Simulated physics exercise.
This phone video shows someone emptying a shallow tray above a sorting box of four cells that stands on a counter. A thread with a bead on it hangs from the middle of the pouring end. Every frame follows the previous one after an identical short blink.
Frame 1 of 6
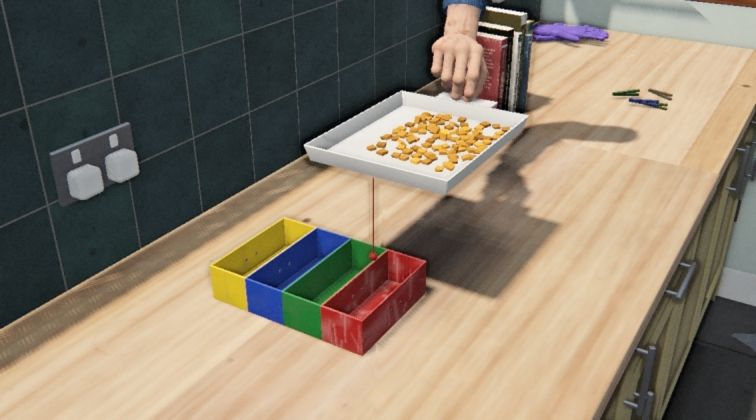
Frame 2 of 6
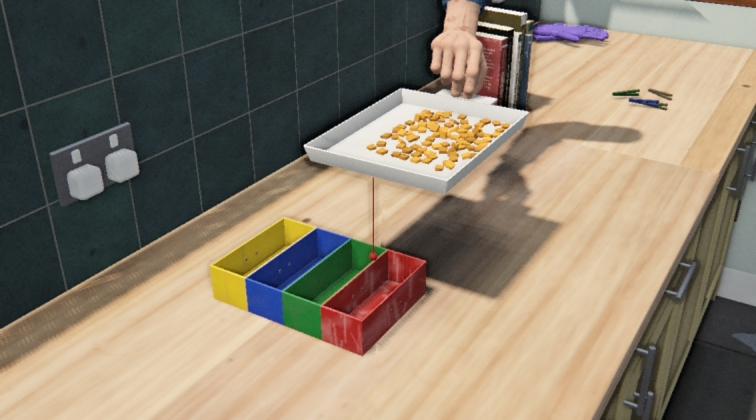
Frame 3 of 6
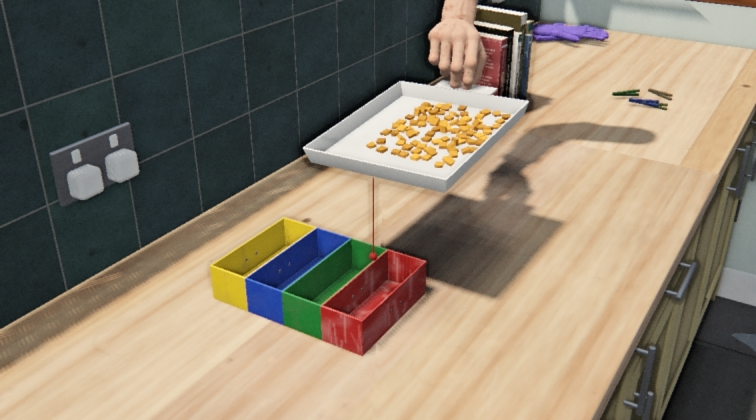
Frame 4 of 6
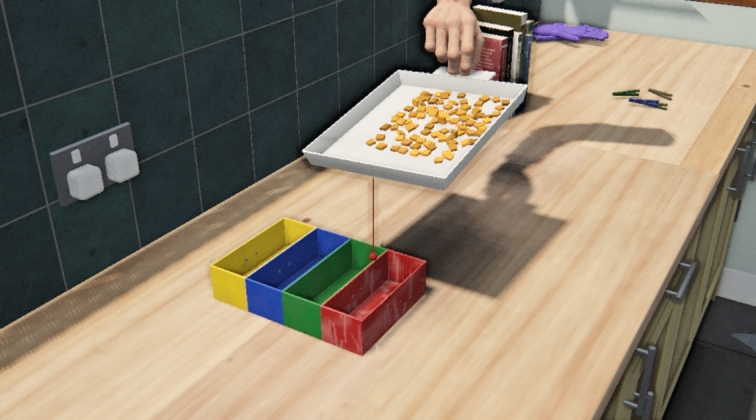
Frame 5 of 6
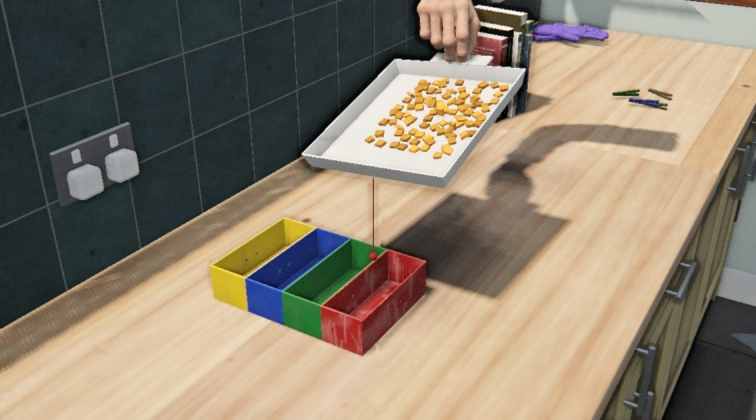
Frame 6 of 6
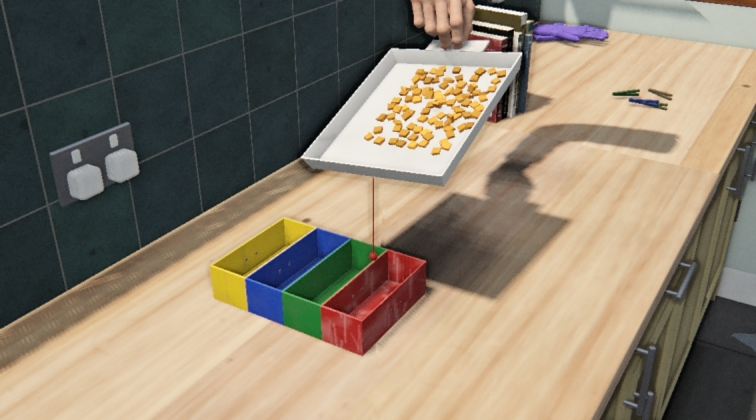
At the start, a hand holds a white tray of small orange-brown crackers level above a yellow, blue, green and red sorting box on a counter. The hand then raises the tray's far end, tilting it gradually toward the box, while the crackers stay bunched on it and the thread hangs still.
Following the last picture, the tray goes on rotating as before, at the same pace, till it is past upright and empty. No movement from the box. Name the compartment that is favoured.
Blue.
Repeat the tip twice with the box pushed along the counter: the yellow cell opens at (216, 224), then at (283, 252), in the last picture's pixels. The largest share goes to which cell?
So the first one goes to that red cell and the second to the blue cell.
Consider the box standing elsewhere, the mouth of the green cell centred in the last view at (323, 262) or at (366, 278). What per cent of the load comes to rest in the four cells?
The first yields 100 per cent and the second 100 per cent.
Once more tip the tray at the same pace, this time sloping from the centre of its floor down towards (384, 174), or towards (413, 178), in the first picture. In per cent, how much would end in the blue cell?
Roughly 0 percent, then 0 percent.
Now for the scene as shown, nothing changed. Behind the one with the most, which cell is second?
Second position is held by the green cell.
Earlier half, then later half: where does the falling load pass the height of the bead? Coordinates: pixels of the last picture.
About (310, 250) to begin with, then about (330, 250).
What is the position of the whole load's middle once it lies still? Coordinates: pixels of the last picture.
Around (313, 290).
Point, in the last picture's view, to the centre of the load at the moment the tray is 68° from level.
Centre estimate: (342, 168).
Soon after the last picture, tray tipped steeply; nearly all on the tray; a small part falling or outside the box.
A little later, tray tipped past a quarter turn; about a quarter on the tray; about a third in the blue cell; about a quarter in the green cell; a stray few in the yellow cell; about a quarter falling or outside the box.
Later still, tray tipped past a quarter turn; about half in the blue cell; about a third in the green cell; a small part in the red cell; a stray few in the yellow cell.
At rest, tray tipped past a quarter turn; about half in the blue cell; about a third in the green cell; a small part in the red cell; a stray few in the yellow cell.
